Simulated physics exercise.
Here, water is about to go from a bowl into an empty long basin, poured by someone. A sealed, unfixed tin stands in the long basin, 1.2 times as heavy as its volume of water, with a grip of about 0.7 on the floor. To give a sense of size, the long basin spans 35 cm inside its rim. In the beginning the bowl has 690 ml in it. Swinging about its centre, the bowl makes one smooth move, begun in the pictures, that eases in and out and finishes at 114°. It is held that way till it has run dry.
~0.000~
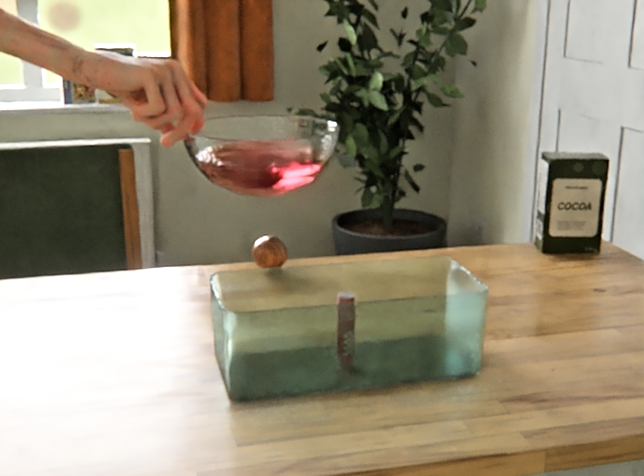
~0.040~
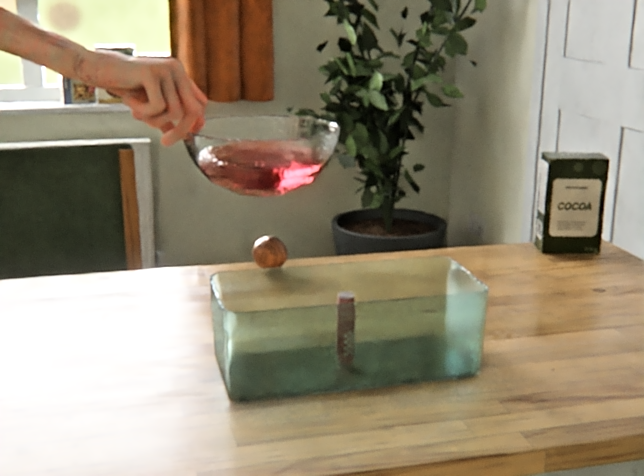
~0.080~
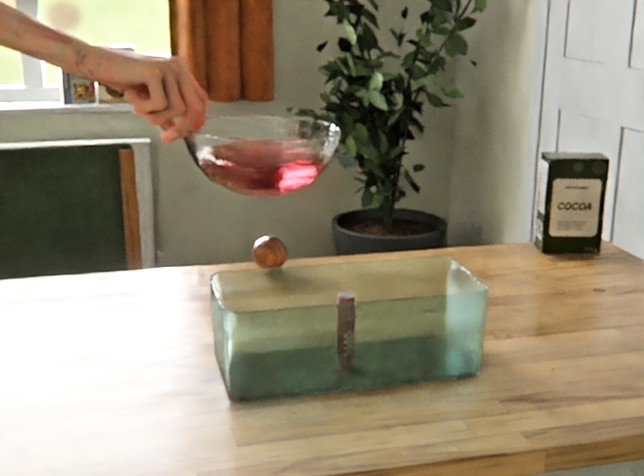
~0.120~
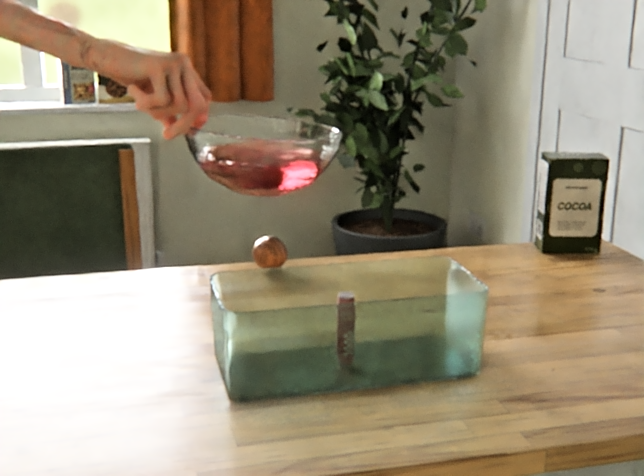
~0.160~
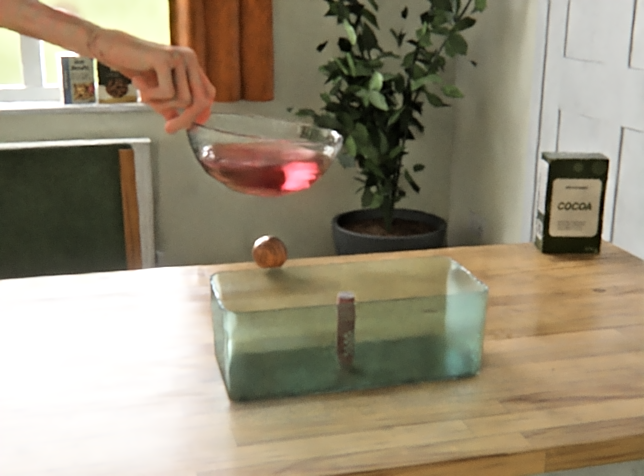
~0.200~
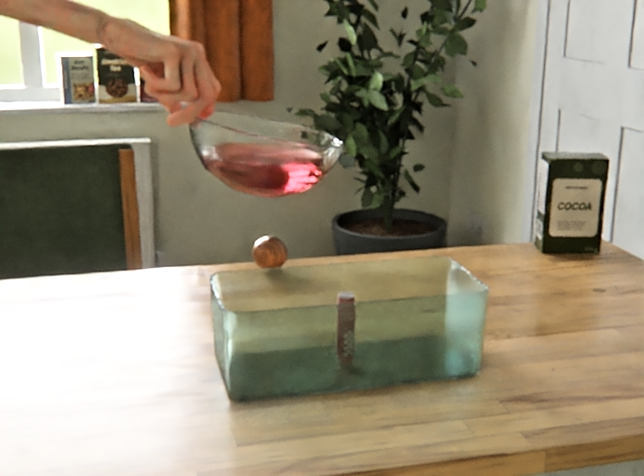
To begin with, a hand holds a clear glass bowl of pinkish liquid almost level above a long greenish glass basin on a wooden table. The hand then rises slightly and the bowl gradually tilts down to the right, while the small round ball, basin and cocoa box stay still.
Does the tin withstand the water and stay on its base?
Yes, it is still on its base.
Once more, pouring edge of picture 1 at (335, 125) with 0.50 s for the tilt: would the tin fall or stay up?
Result: Tin upright.
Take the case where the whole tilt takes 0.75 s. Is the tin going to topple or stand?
The tin would overturn.
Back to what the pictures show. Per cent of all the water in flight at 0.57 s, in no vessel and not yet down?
Some 56 per cent.
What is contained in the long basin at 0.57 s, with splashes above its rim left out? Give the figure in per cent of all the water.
12 %, give or take.
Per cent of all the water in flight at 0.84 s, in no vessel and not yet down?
Something like 4 per cent is in the air then.
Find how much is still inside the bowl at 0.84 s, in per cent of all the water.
0 in a hundred, give or take.
After 0.57 s the tilt is 77° and 31 per cent is still to pour; the tin stands where it began.
After 0.84 s the tilt is 111° and 0 per cent is still to pour; the tin stands where it began.
After 1.12 s the tilt is 114° and 0 per cent is still to pour; the tin stands where it began.
After 1.43 s the tilt is 114° and 0 per cent is still to pour; the tin stands where it began.
In the end the tin stands where it began.
